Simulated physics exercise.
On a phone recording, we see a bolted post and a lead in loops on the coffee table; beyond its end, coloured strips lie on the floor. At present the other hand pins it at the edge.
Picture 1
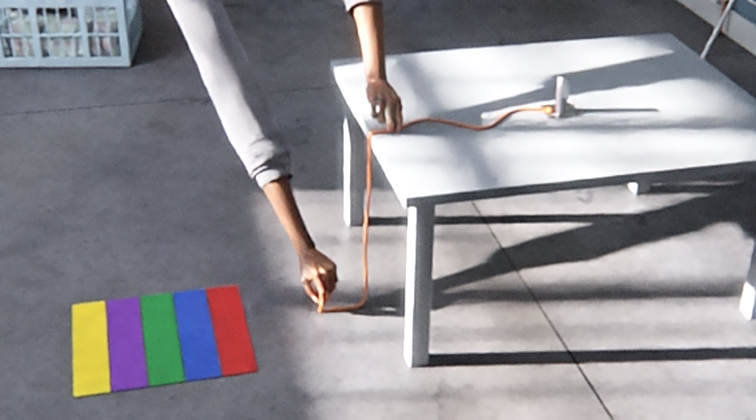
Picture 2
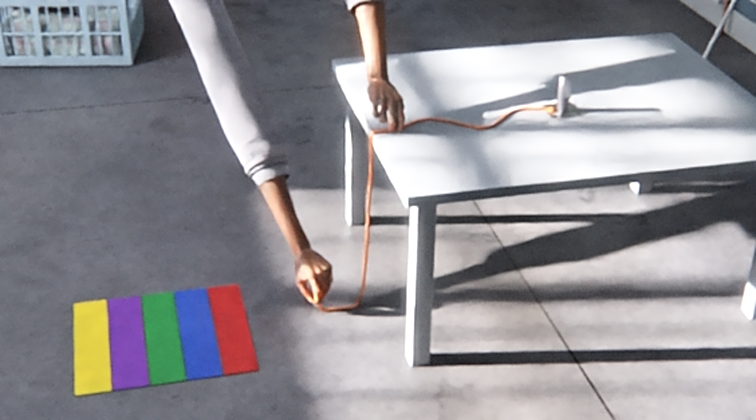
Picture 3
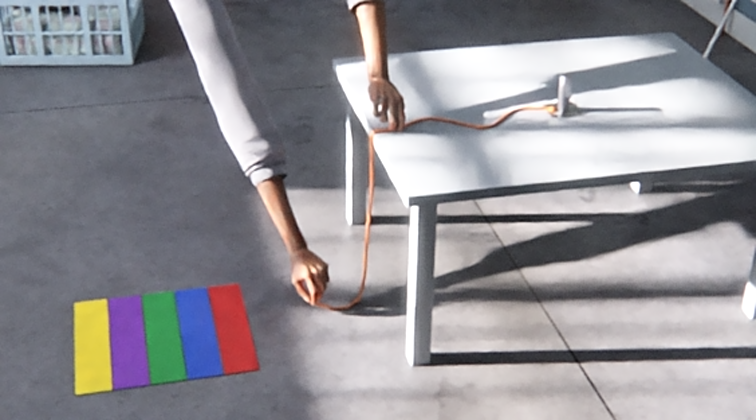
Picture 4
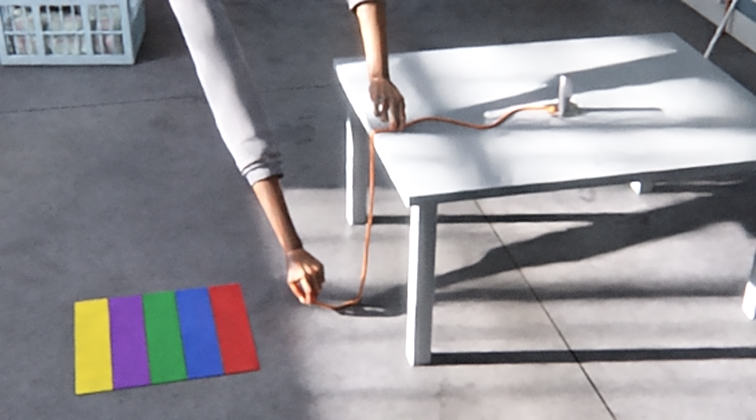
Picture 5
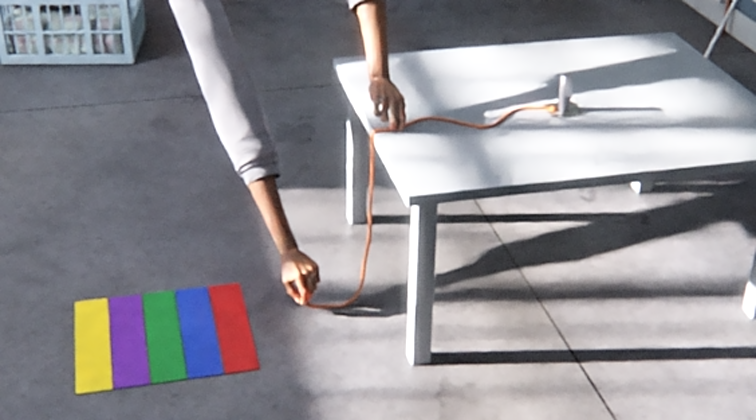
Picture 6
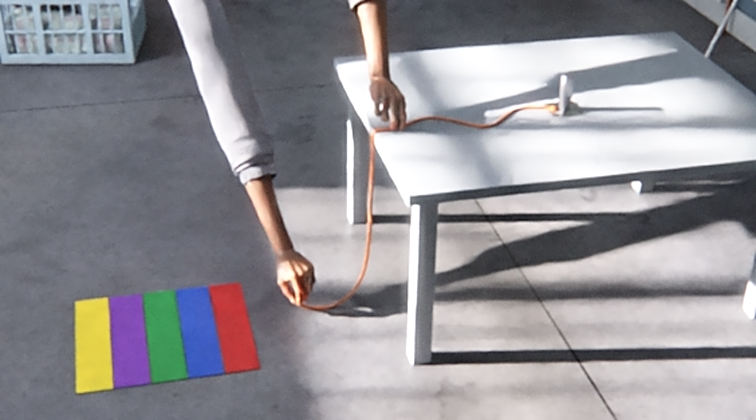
The clip shows one hand pinning an orange cord at a white table's edge while the other holds its lower end near the floor and moves it slightly left, toward yellow, purple, green, blue and red strips.
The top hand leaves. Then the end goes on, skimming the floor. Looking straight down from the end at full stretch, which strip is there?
The green strip is there.
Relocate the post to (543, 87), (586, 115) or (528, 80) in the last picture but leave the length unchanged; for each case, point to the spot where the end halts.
Roughly (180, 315), (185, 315) and (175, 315).
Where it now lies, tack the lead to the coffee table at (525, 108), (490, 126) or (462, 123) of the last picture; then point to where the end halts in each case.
Per try (px, approx.): (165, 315), (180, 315), (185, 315).
A little later, end near (240, 308); over red.
Next, end near (192, 314); over blue.
When it is tight, end near (163, 318); over green. It halts on the green strip.
